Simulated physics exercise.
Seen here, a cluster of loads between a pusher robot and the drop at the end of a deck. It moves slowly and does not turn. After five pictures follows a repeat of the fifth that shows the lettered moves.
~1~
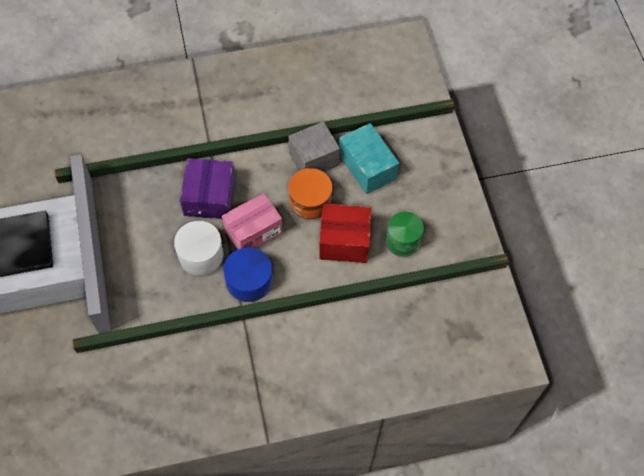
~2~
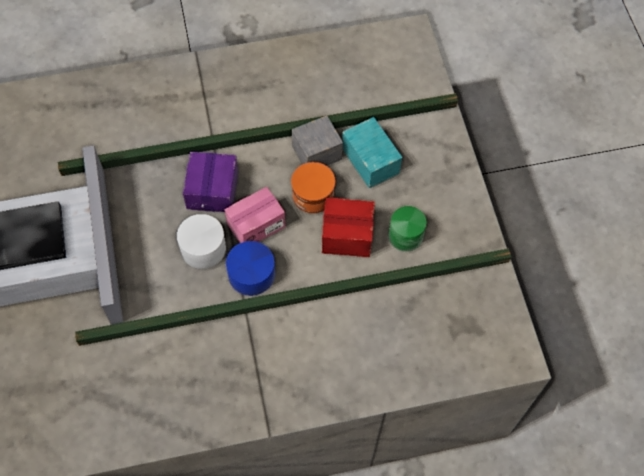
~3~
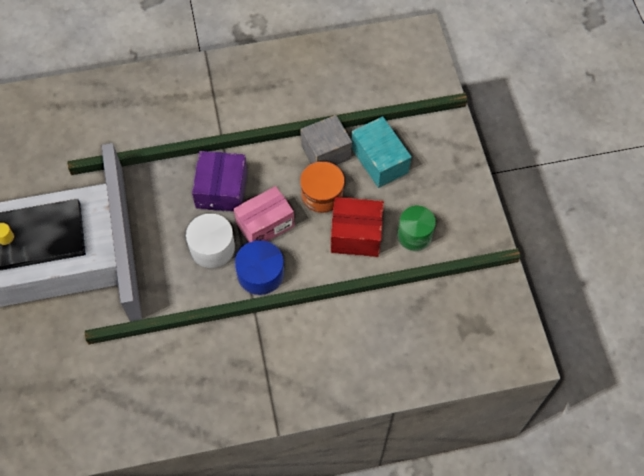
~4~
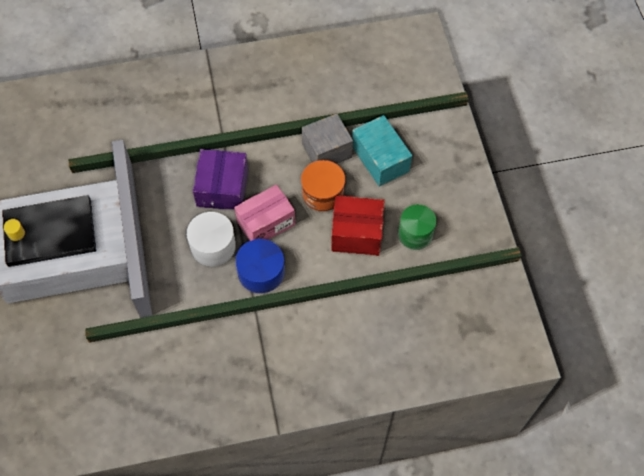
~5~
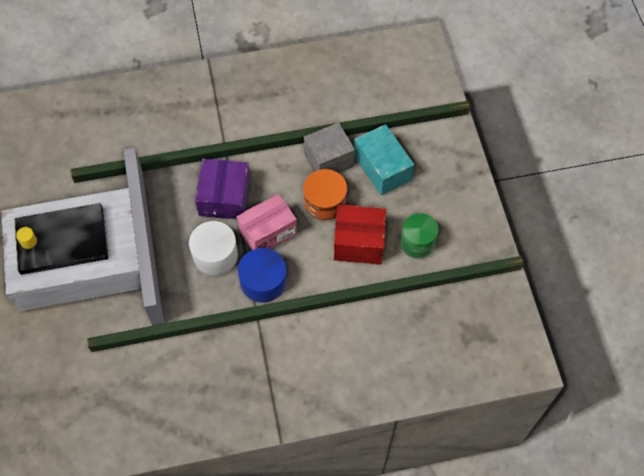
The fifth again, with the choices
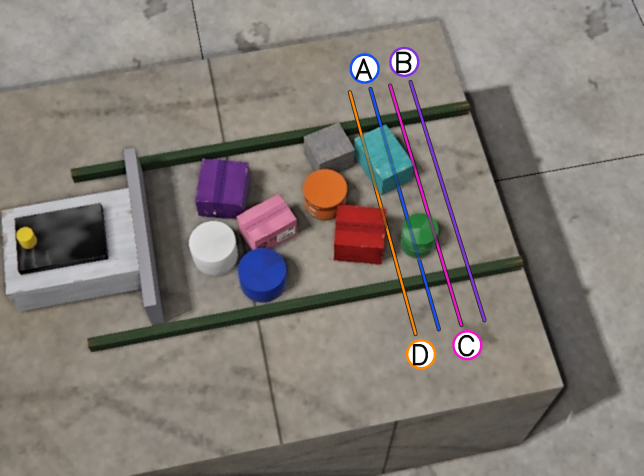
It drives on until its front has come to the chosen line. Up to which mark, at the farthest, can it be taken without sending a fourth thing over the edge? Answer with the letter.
Up to line C.
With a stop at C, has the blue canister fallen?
By then, no.
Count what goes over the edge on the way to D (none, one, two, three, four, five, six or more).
The count is none.
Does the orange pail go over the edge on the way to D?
No.
On the marked copy, A at (402, 201); B at (445, 193); C at (423, 197); D at (380, 205).
With C. Early on, robot (174, 217); orange pail (349, 182); blue canister (288, 276).
Further on, robot (277, 199); turquoise crate (443, 126); orange pail (438, 162).
At the end, robot (355, 185); orange pail over the edge; green canister over the edge; three fallen.
As for the rest, A is within the limit but short; B drops six; D is within the limit but short.
